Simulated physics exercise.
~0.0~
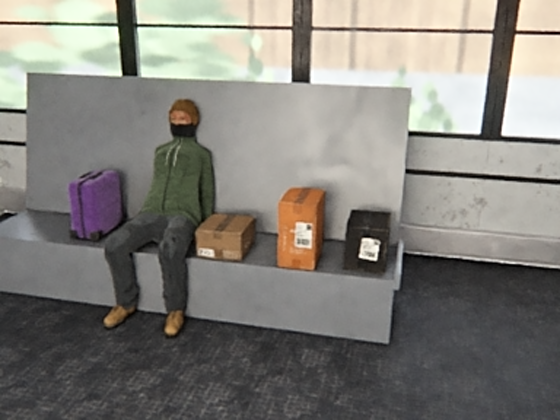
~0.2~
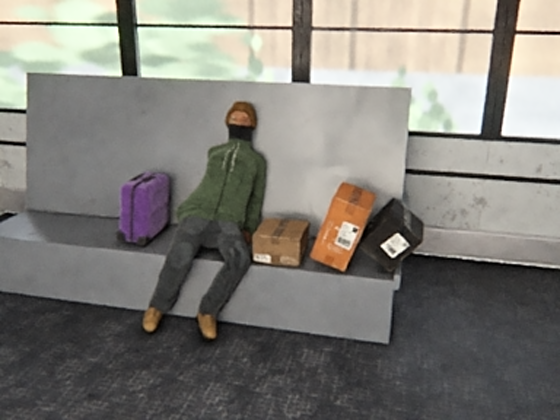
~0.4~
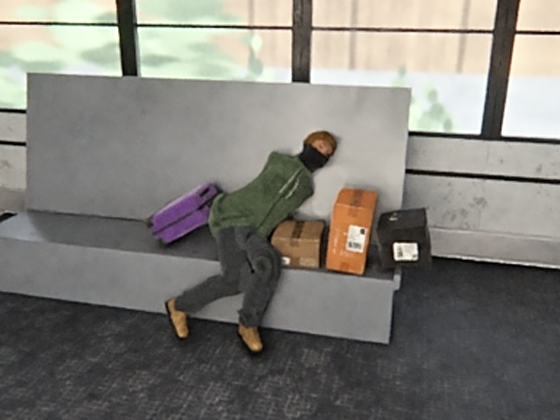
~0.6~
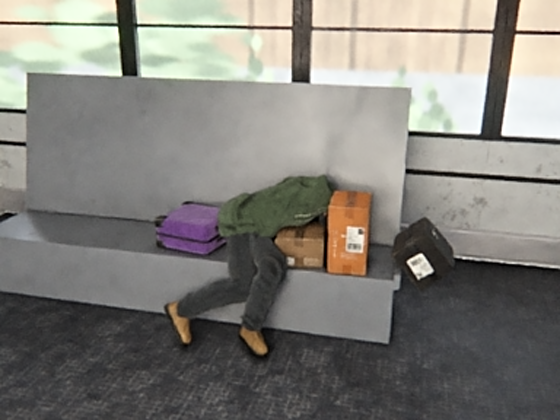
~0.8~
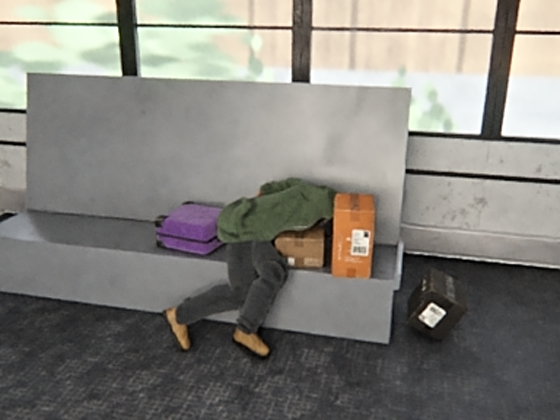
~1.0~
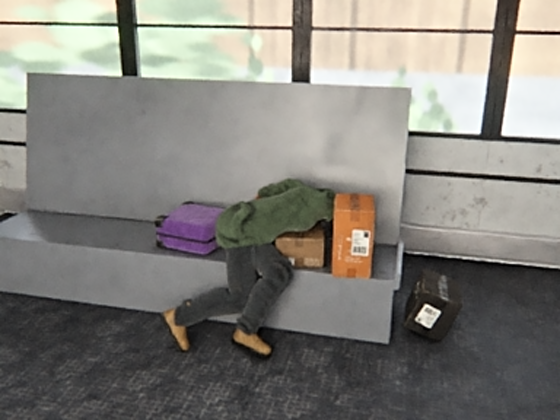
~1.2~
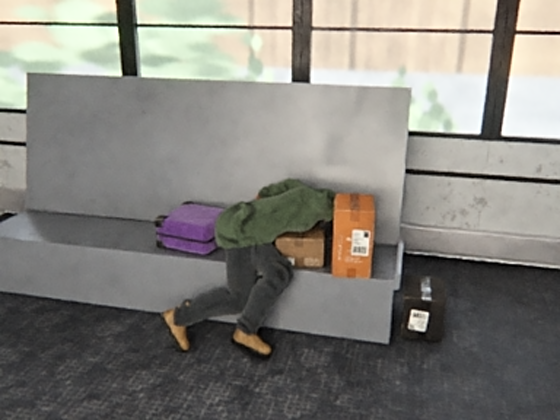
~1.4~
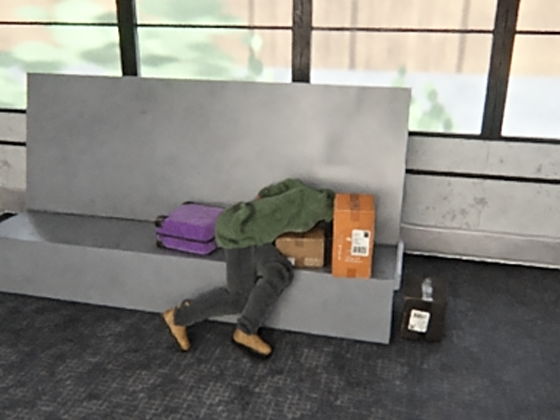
A seated person slumps right over two boxes as a purple suitcase tips and a black bag falls off the bench.
